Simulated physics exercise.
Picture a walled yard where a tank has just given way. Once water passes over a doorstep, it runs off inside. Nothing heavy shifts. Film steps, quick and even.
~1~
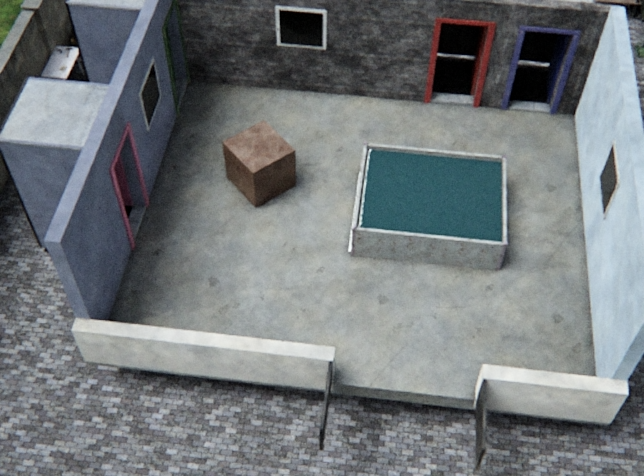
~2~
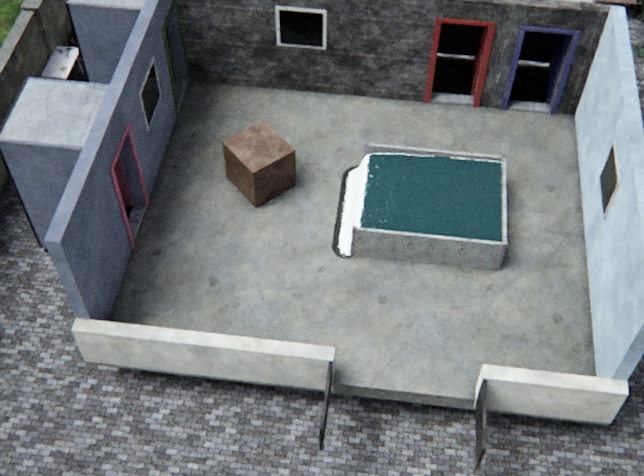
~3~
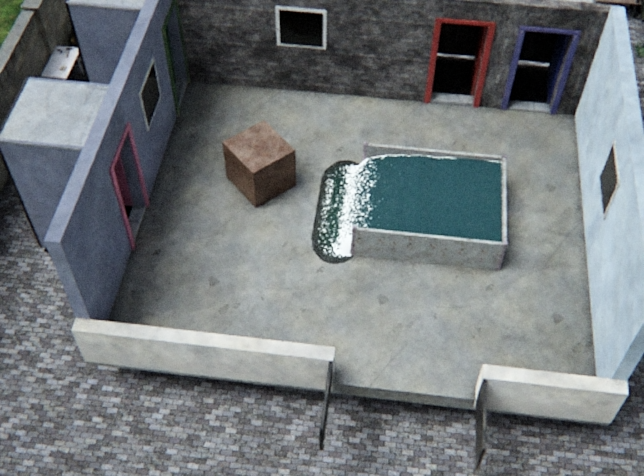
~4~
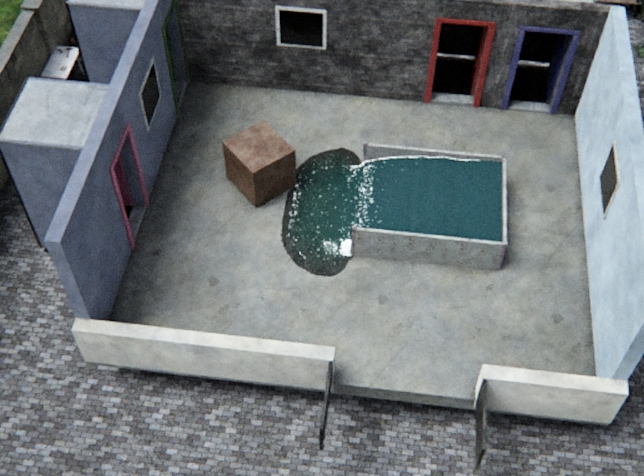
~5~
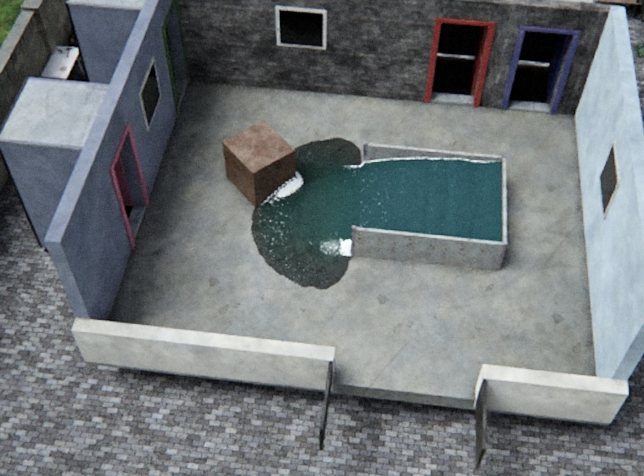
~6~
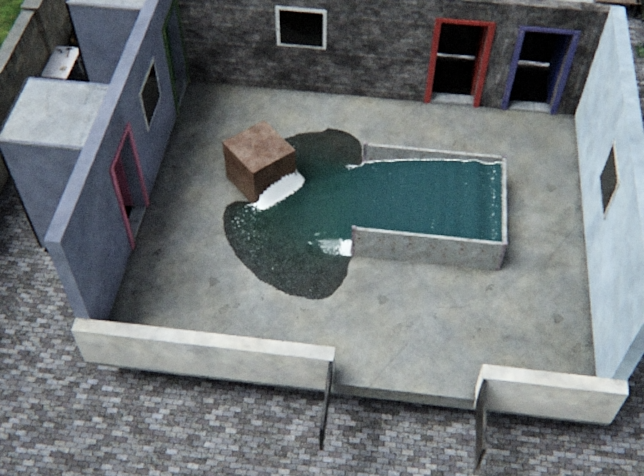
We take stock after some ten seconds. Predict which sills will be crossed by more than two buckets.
As I see it, the red door will most likely not exceed two buckets. The pink door will most likely exceed two buckets. The green door will most likely exceed two buckets. The blue door will most likely not exceed two buckets.
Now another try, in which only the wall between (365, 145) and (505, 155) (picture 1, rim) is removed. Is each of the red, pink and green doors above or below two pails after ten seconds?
Red: Over the line; pink: Under the line; green: Over the line.
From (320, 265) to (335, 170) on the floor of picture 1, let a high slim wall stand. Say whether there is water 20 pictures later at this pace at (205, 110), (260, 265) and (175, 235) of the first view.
Log, spots one to three: Swamped; spared; spared.
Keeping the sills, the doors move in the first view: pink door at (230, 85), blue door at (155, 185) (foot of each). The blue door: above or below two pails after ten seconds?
The blue door exceeds it.
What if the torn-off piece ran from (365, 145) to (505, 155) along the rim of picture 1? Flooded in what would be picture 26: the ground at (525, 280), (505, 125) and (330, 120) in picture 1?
Unwetted, submerged, submerged.
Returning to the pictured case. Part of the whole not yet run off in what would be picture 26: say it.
Estimate: Close to 92 %.
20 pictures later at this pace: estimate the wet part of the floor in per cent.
That comes to about 45 per cent.
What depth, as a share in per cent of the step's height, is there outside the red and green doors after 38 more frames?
In turn 20 and 110 per cent.
A moment on, water covers 30 % of the floor; the red door not reached, the pink door under two buckets in, the green door not reached, the blue door not reached.
Next, water covers 40 % of the floor; the red door not reached, the pink door over two buckets in, the green door under two buckets in, the blue door not reached.
Then, water covers 45 % of the floor; the red door not reached, the pink door far over two buckets in, the green door over two buckets in, the blue door not reached.
Later, water covers 75 % of the floor; the red door wet at the sill, nothing in, the pink door far over two buckets in, the green door far over two buckets in, the blue door wet at the sill, nothing in.
In the end, water covers 95 % of the floor; the red door wet at the sill, nothing in, the pink door far over two buckets in, the green door far over two buckets in, the blue door wet at the sill, nothing in.
